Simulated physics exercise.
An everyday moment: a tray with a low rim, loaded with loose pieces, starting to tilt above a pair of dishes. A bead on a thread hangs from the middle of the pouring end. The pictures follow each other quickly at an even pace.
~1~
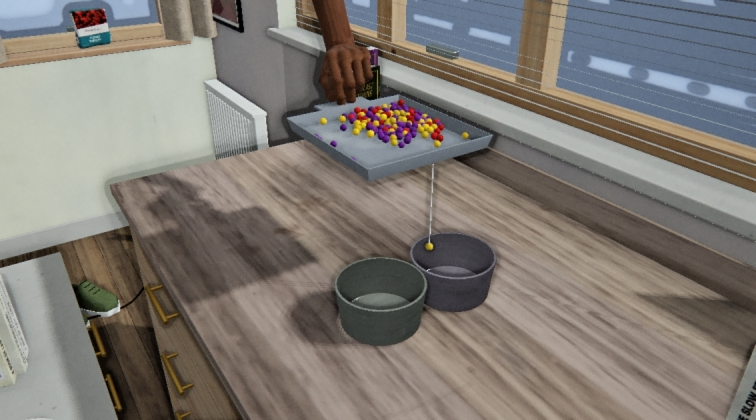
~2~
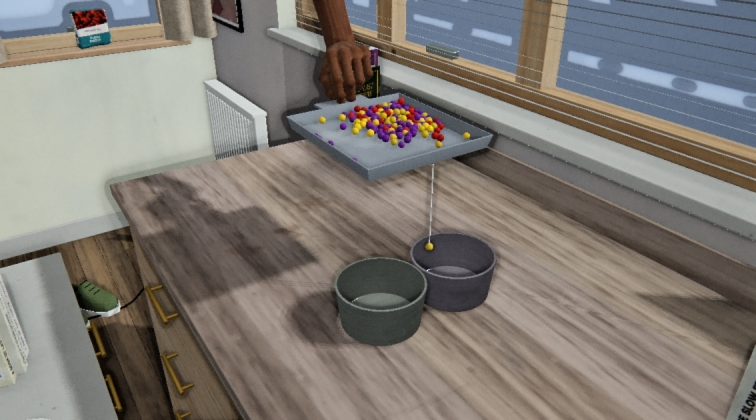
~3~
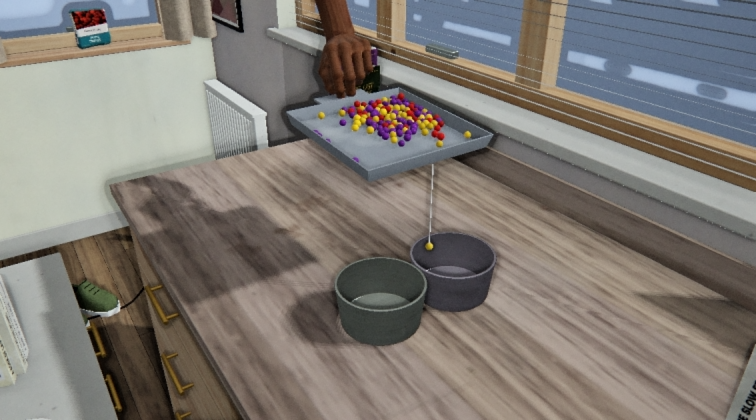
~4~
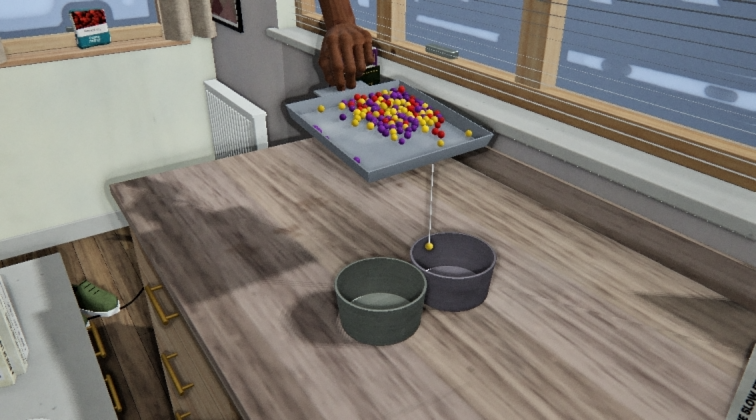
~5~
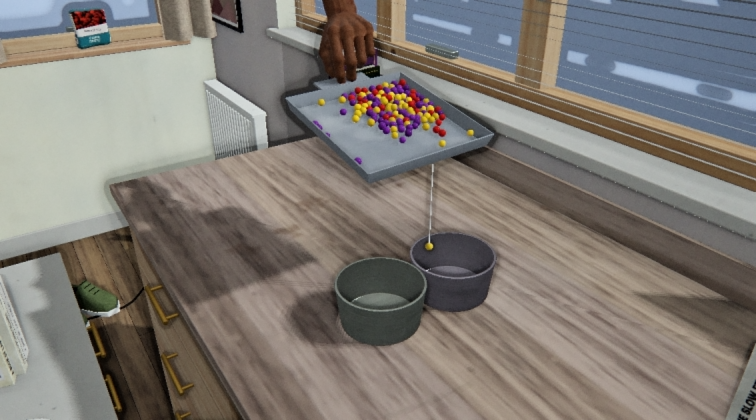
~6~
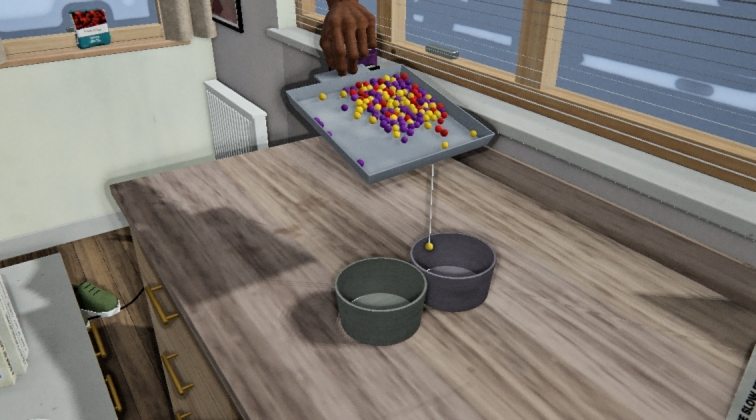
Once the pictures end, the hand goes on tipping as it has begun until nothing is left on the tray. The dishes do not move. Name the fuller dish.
The left one ends fuller.
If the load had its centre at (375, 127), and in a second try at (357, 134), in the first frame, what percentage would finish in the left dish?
About 60 and 50 per cent.
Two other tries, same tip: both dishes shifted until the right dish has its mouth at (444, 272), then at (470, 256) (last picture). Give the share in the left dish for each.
In turn 40 and 60 in a hundred.
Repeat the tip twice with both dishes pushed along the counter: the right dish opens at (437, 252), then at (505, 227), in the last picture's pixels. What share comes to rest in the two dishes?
About 50 and 10 per cent.
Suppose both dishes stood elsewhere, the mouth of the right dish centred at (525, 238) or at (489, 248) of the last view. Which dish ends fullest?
At the first place the dish on the left, at the second the left dish.
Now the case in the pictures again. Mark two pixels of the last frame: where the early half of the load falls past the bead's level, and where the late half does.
The first part at (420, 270); the rest at (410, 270).
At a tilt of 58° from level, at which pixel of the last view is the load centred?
Near (424, 149).
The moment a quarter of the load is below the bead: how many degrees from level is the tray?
Near 85 degrees.
Soon after the last picture, tray tipped steeply; nearly all on the tray; a small part in the left dish; a stray few in the right dish; a stray few in the air.
A little later, tray tipped right over; a small part on the tray; about a third in the left dish; about a quarter in the right dish; a small part outside both; about a quarter in the air.
Later still, tray tipped past a quarter turn; about half in the left dish; about a quarter in the right dish; about a quarter outside both.
By the end, tray tipped past a quarter turn; about half in the left dish; about a quarter in the right dish; about a quarter outside both.
